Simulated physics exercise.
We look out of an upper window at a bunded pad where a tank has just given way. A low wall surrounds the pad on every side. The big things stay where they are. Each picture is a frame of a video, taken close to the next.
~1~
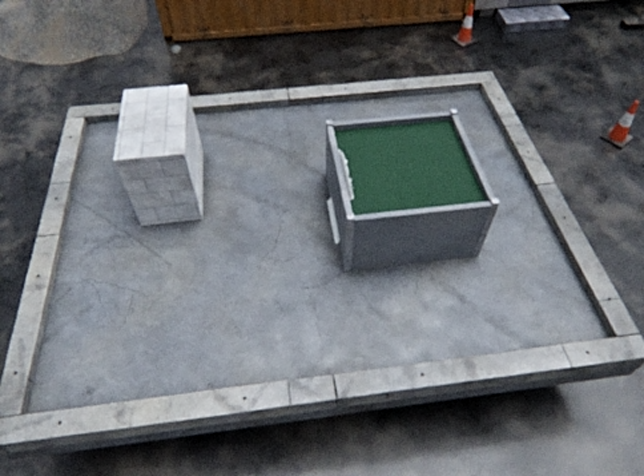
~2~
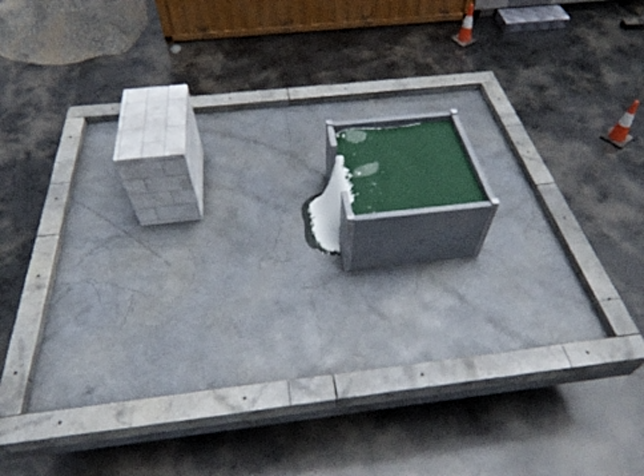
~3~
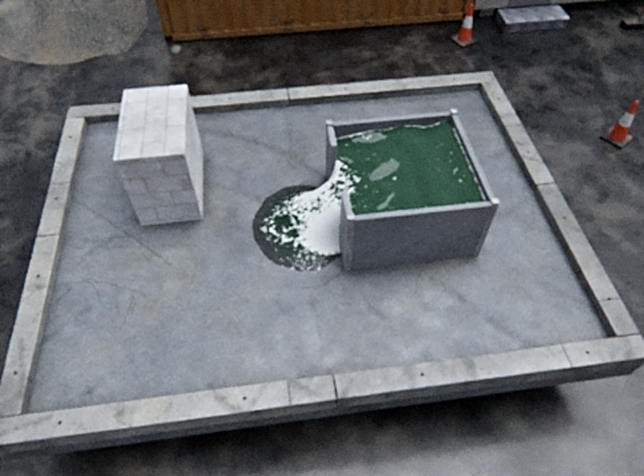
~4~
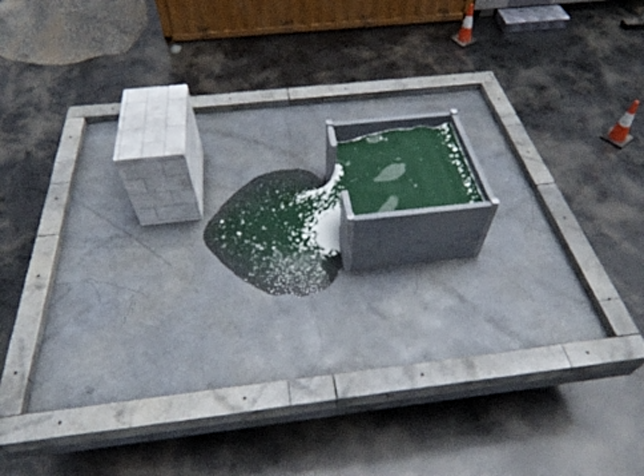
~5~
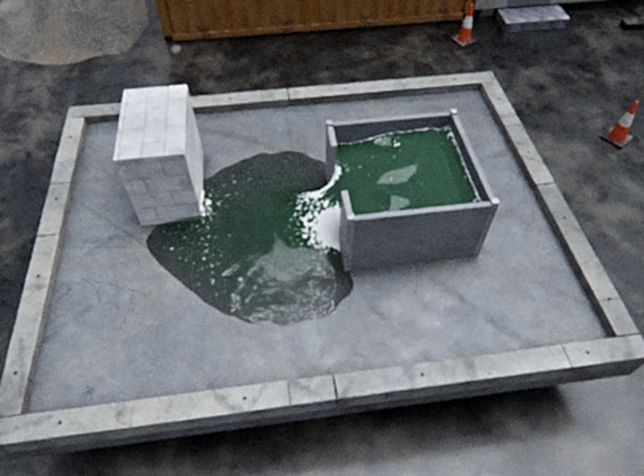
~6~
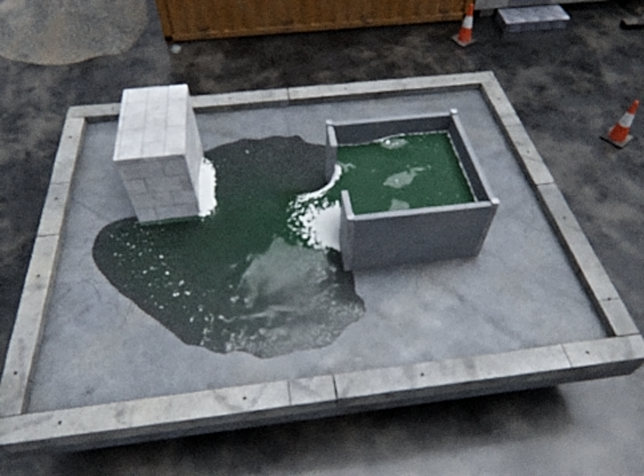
At first a tank of still green water stands whole on a walled concrete pad, near a pale block. Then water pours out through a gap in its left side, foaming white, and spreads leftward across the pad, reaching the block and running past its near side in a wide, dark green pool.
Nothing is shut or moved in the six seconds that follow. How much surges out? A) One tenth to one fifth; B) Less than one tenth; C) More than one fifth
One tenth to one fifth.
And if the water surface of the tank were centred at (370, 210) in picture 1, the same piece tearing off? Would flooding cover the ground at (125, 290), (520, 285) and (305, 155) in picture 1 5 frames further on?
Gets wet, stays dry, stays dry.
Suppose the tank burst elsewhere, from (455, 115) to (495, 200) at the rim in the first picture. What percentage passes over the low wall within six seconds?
Some 54 in a hundred.
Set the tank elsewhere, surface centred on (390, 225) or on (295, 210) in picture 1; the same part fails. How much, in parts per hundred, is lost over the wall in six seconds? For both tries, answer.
22 %, then 32 %.
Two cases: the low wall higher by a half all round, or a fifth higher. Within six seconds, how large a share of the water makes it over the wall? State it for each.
In turn 4 and 10 per cent.
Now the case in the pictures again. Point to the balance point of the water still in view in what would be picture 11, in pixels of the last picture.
Point: (306, 228).
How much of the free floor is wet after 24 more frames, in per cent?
Some 70 per cent.
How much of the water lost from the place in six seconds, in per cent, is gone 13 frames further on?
Around 60 % of the total, roughly.
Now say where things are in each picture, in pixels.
The water tank at (406, 166) is whole and still, in the first picture.
Water pours out at (341, 202) and has run to (325, 248), in the second picture.
Water pours out at (340, 205) and has run to (265, 242), in the third picture.
The front is at (210, 235), out from the gap at (340, 205), in the fourth picture.
Water pours out at (340, 206) and has run to (156, 241), in the fifth picture.
Water pours out at (340, 206) and has run to (101, 247), in the sixth picture.
A moment on, water covers 35 % of the floor; the low wall has let 0 % over.
Next, water covers 40 % of the floor; the low wall has let 0 % over.
Then, water covers 50 % of the floor; the low wall has let 10 % over.
Later, water covers 60 % of the floor; the low wall has let 16 % over.
In the end, water covers 75 % of the floor; the low wall has let 17 % over.
